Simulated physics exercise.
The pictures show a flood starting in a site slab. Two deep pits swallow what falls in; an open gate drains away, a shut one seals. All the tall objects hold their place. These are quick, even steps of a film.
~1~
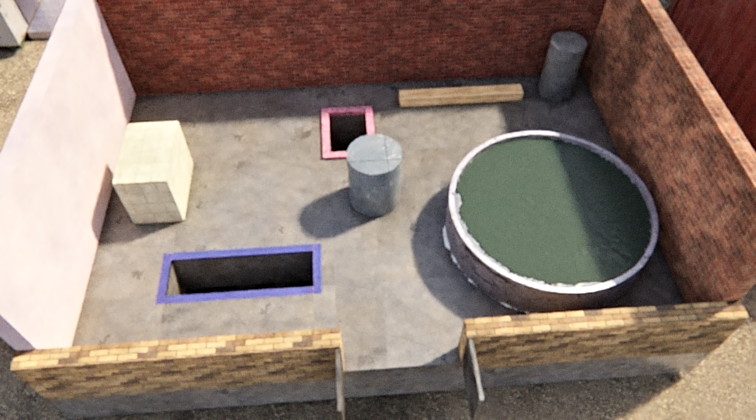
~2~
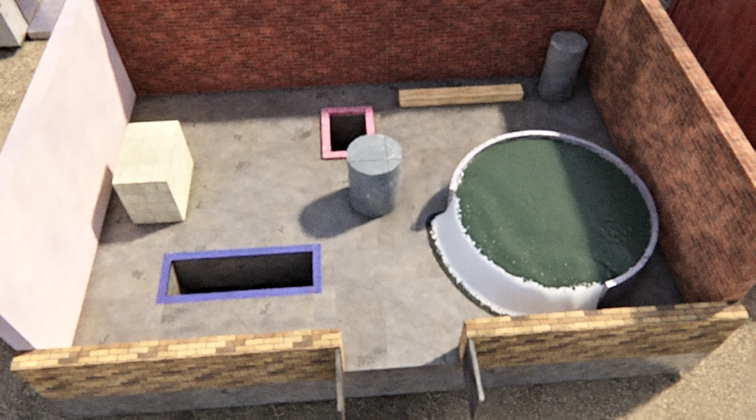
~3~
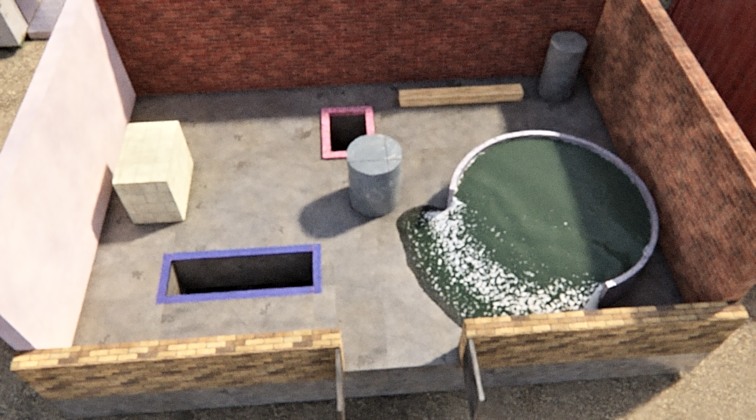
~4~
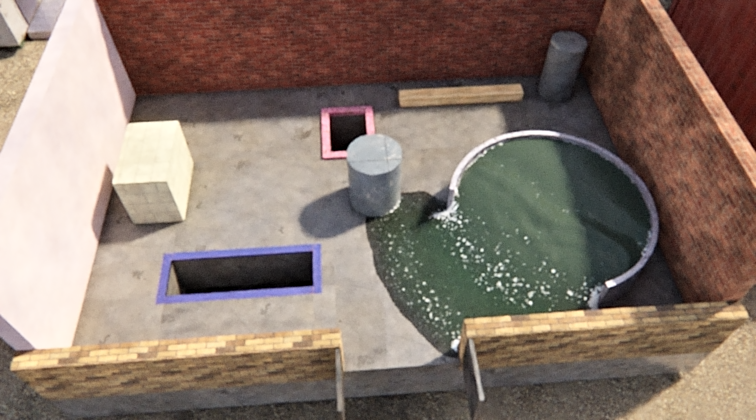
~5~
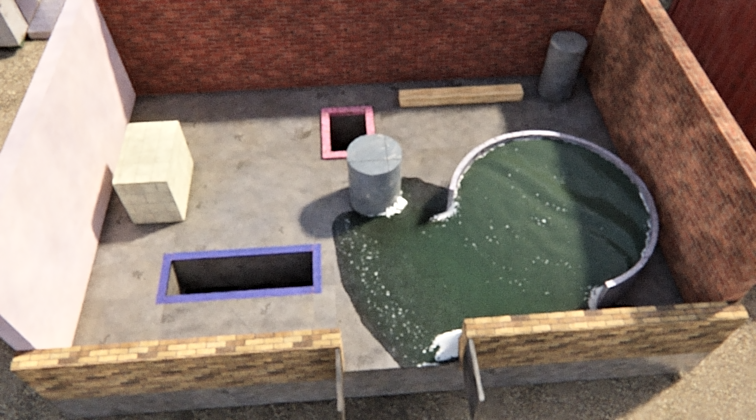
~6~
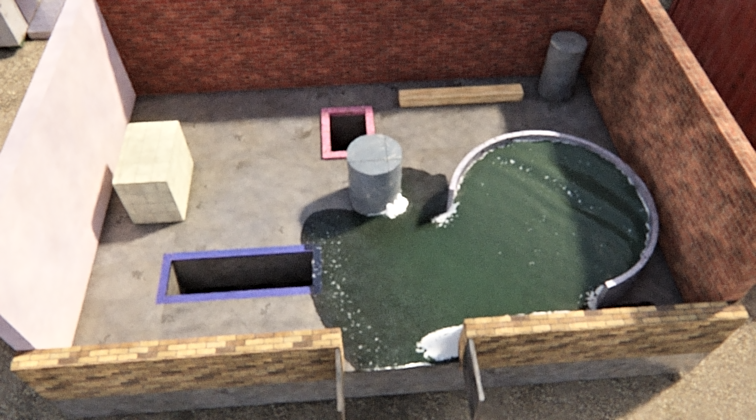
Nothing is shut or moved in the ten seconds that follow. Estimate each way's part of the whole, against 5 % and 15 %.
In the end: The gate takes above 15 %; the blue pit takes above 15 %; the pink pit takes not even 5 %.
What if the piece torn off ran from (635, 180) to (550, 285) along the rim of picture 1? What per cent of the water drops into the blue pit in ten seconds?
Parts in a hundred: Blue 10.
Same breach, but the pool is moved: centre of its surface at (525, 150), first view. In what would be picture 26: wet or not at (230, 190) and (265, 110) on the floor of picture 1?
In that order: Flooded, not flooded.
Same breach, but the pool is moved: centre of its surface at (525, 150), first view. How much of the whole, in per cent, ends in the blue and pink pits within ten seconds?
Per cent: Blue 20, pink 2.
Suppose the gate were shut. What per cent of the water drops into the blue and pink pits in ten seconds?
Roughly, in per cent: Blue 40, pink 0.
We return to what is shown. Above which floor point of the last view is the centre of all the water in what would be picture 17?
Roughly at (471, 268).
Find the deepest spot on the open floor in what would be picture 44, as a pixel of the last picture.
Around (135, 105).
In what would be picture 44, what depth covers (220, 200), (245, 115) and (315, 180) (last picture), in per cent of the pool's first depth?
About 6, 10 and 2 per cent.
A moment on, water covers 30 % of the floor; the gate 3 %, the blue pit 1 %, the pink pit 0 %.
Next, water covers 40 % of the floor; the gate 7 %, the blue pit 5 %, the pink pit 0 %.
Then, water covers 55 % of the floor; the gate 11 %, the blue pit 12 %, the pink pit 0 %.
Later, water covers 75 % of the floor; the gate 14 %, the blue pit 21 %, the pink pit 0 %.
In the end, water covers 95 % of the floor; the gate 17 %, the blue pit 30 %, the pink pit 0 %.
